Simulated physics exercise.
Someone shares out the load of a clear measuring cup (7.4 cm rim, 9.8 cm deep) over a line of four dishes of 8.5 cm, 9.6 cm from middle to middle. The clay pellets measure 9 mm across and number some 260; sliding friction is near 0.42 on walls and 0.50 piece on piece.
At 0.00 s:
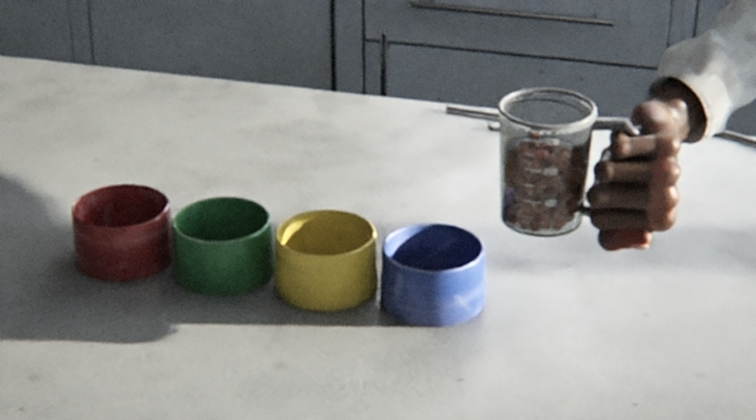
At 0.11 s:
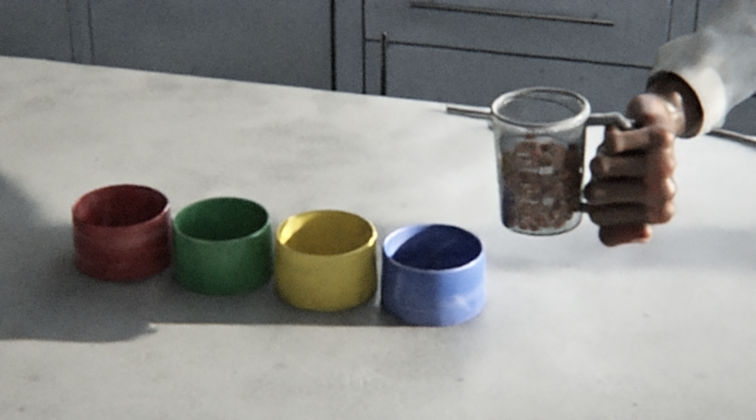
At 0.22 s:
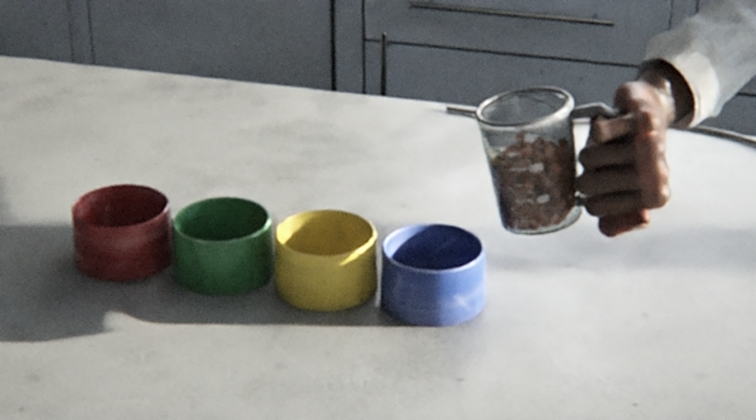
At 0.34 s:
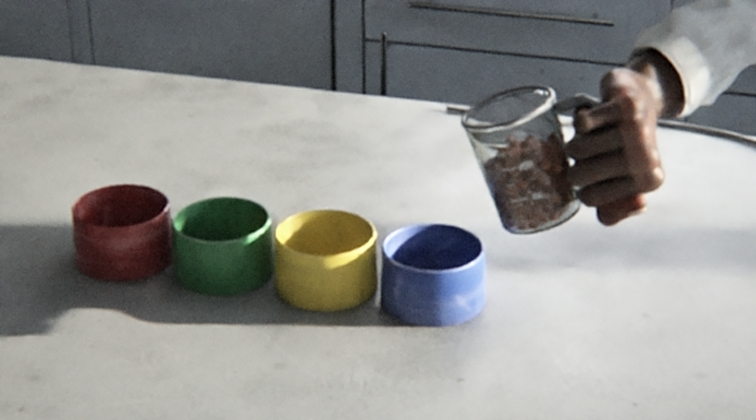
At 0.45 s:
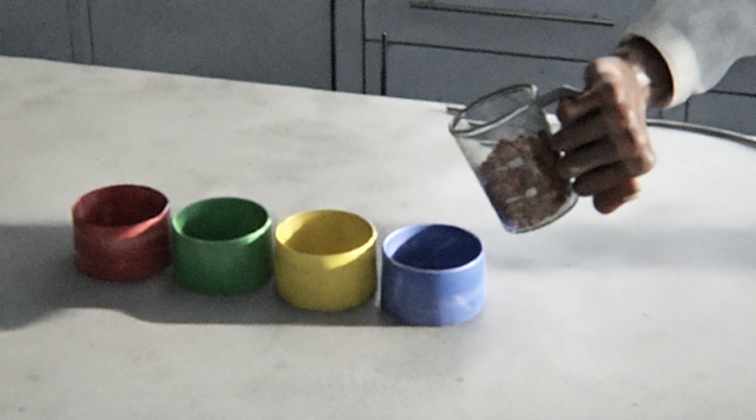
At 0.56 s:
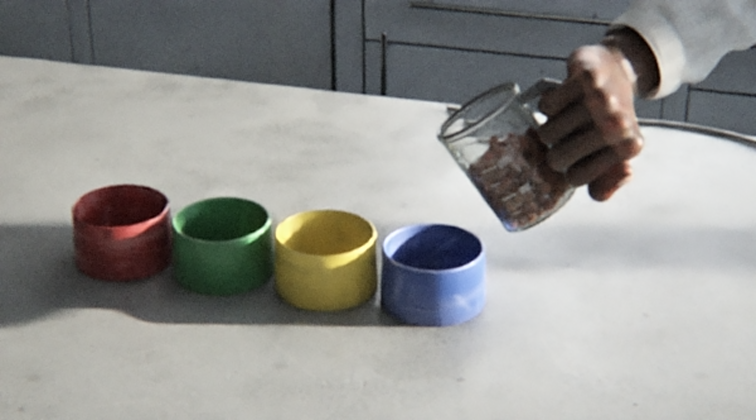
A hand in a pale sleeve holds a clear measuring cup of reddish-brown pieces above a light countertop, seen from slightly above with grey cabinets behind. Four round dishes sit in a row to the left, red, green, yellow and blue from left to right. The hand moves the cup slightly left and steadily tilts its rim toward the blue dish, while the camera stays still.
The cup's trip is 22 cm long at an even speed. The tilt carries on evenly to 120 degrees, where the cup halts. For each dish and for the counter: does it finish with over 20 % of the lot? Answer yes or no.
Red dish: No; blue dish: No; green dish: No; yellow dish: Yes; on the counter: No.
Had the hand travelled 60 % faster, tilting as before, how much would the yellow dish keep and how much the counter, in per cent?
Then: Yellow 40, counter 30.
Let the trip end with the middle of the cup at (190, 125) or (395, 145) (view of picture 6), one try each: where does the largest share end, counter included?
Most goes to: Yellow, then yellow.
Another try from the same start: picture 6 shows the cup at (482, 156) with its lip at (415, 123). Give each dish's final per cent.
Red 0, blue 0, green 100, yellow 0.
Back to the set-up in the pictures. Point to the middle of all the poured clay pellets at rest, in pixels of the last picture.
At about (328, 259).
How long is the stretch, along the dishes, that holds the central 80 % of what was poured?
Roughly 5 cm.
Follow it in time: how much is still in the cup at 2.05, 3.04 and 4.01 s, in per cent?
About 5, 0, 0.
After 2.05 s, tilt 120 degrees; cup holds 5 %, yellow 85 %.
After 3.04 s, tilt 120 degrees; cup holds 0 %, yellow 95 %.
After 4.01 s, tilt 120 degrees; cup holds 0 %, yellow 95 %.
At rest (4.3 s), red 0 %, blue 0 %, green 0 %, yellow 95 %, counter 5 %.
